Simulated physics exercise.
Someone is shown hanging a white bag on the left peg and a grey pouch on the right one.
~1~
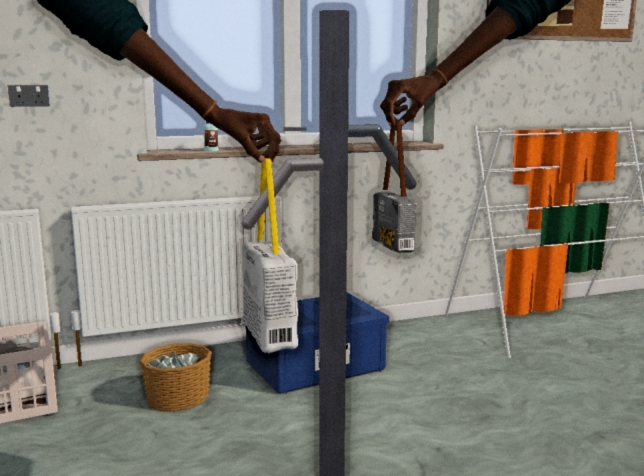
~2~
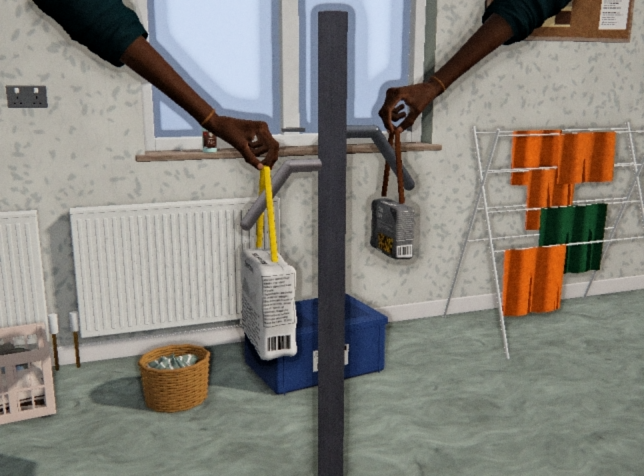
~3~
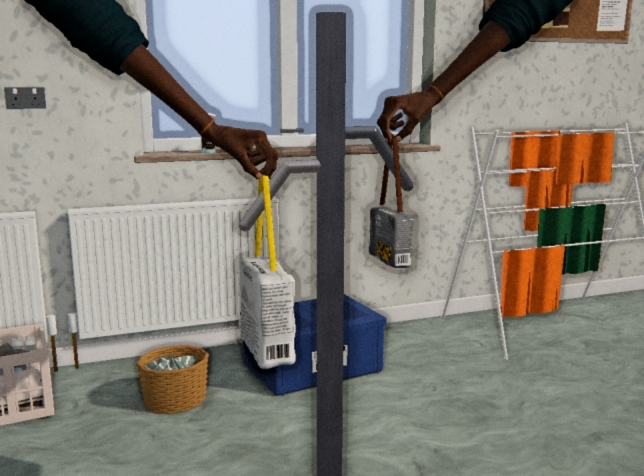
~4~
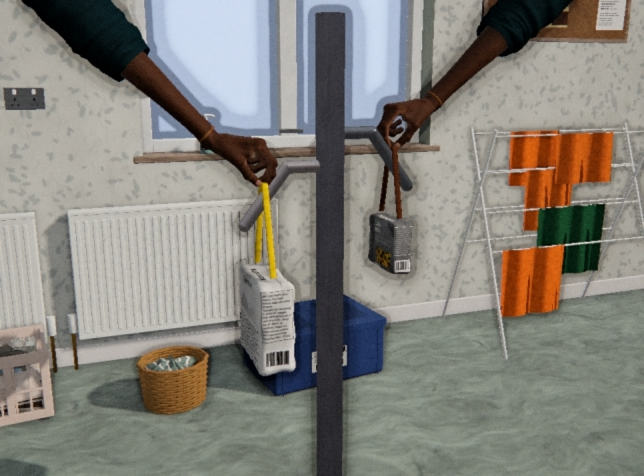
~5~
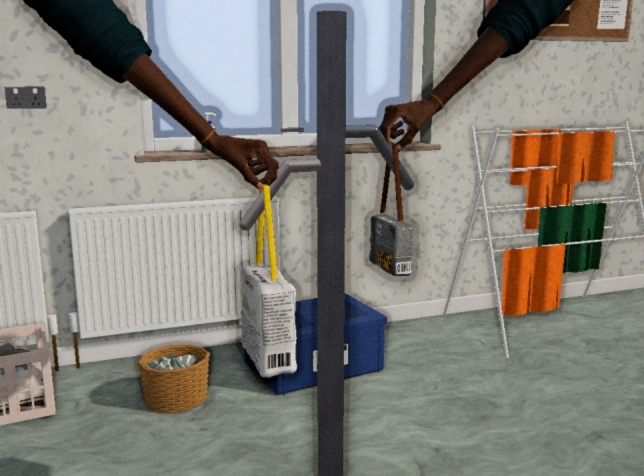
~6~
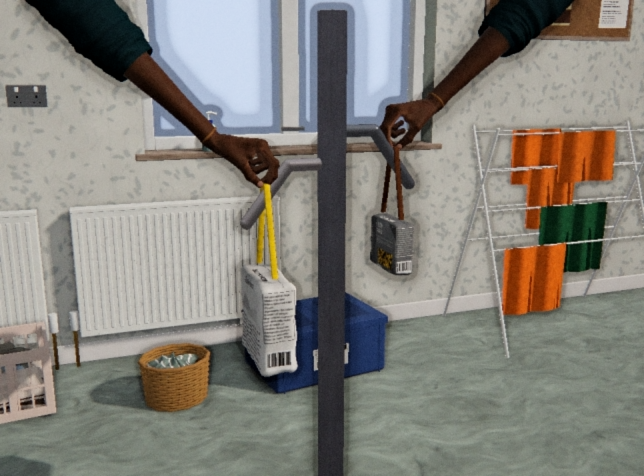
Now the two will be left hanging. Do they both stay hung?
The white bag does not. The grey pouch does not.
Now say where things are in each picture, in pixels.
The first picture shows white bag (269, 295); grey pouch (393, 221); left peg tip (248, 223); right peg tip (410, 184).
The second picture shows white bag (268, 301); grey pouch (392, 228).
The third picture shows white bag (266, 310); grey pouch (390, 236).
The fourth picture shows white bag (266, 317); grey pouch (390, 243).
The fifth picture shows white bag (267, 318); grey pouch (391, 244).
The sixth picture shows white bag (268, 317); grey pouch (391, 244); left peg tip (247, 223), sloping steeply down; right peg tip (409, 184), sloping steeply down.
Then, 0.36 s past the final frame, white bag on the floor; grey pouch falling near (392, 397).
Then, 0.58 s past the final frame, white bag on the floor; grey pouch on the floor.
When it is over, white bag on the floor; grey pouch on the floor. The white bag drops to the floor and the grey pouch comes down.
